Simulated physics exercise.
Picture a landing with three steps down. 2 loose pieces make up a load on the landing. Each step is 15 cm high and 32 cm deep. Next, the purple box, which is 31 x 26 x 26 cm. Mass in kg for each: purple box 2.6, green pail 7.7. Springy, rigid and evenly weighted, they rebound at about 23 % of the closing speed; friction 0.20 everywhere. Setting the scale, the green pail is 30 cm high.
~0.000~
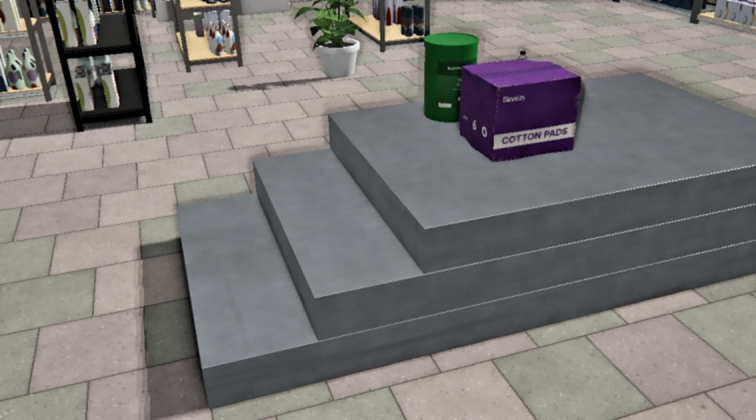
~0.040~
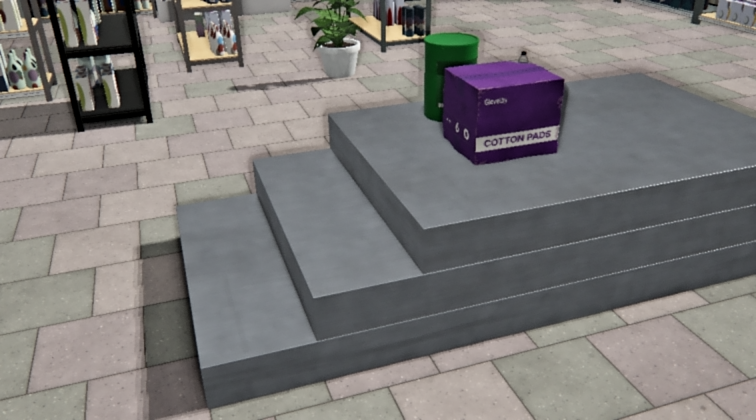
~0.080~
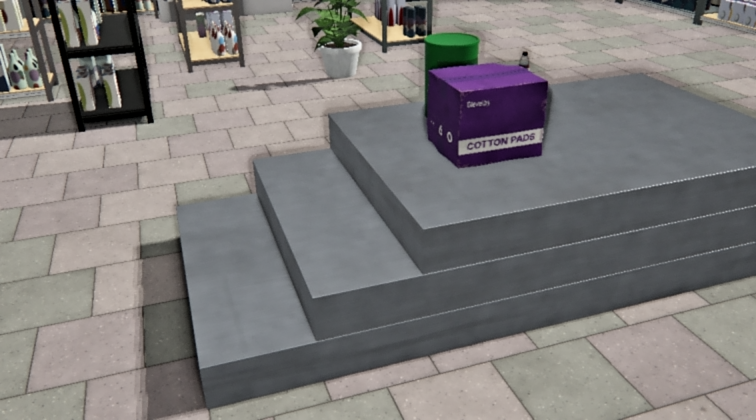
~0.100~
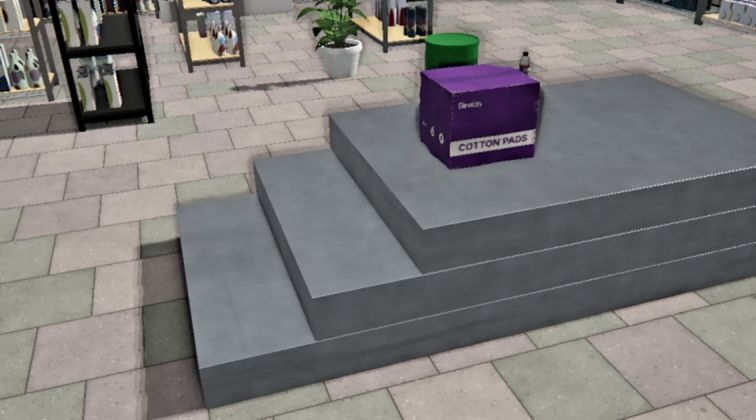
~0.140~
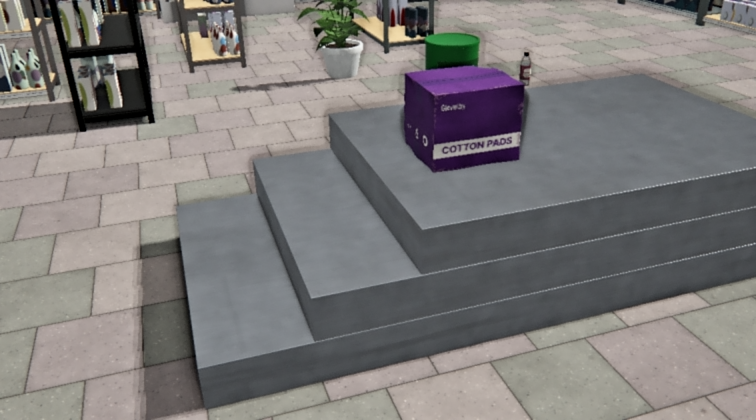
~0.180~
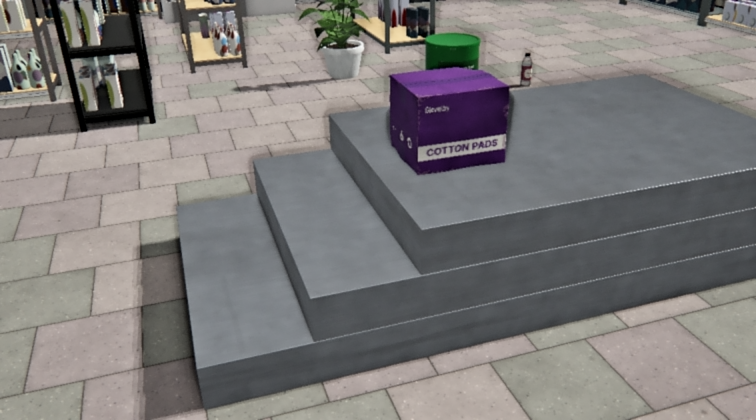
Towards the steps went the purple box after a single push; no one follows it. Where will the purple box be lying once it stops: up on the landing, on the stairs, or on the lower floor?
It should finish at ground level.
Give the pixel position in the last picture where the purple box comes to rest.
About (33, 307).
Around 0.48 s, 3 cm past the top edge and 0 cm lower; purple box near (360, 131).
Around 1.08 s, 47 cm past the top edge and 21 cm lower; purple box near (231, 211).
Around 1.48 s, 83 cm past the top edge and 38 cm lower; purple box near (121, 277).
Finally (2.4 s), 109 cm past the top edge and 43 cm lower; green pail still in place (within 12 cm). Final places as that camera would see them, purple box near (33, 307).
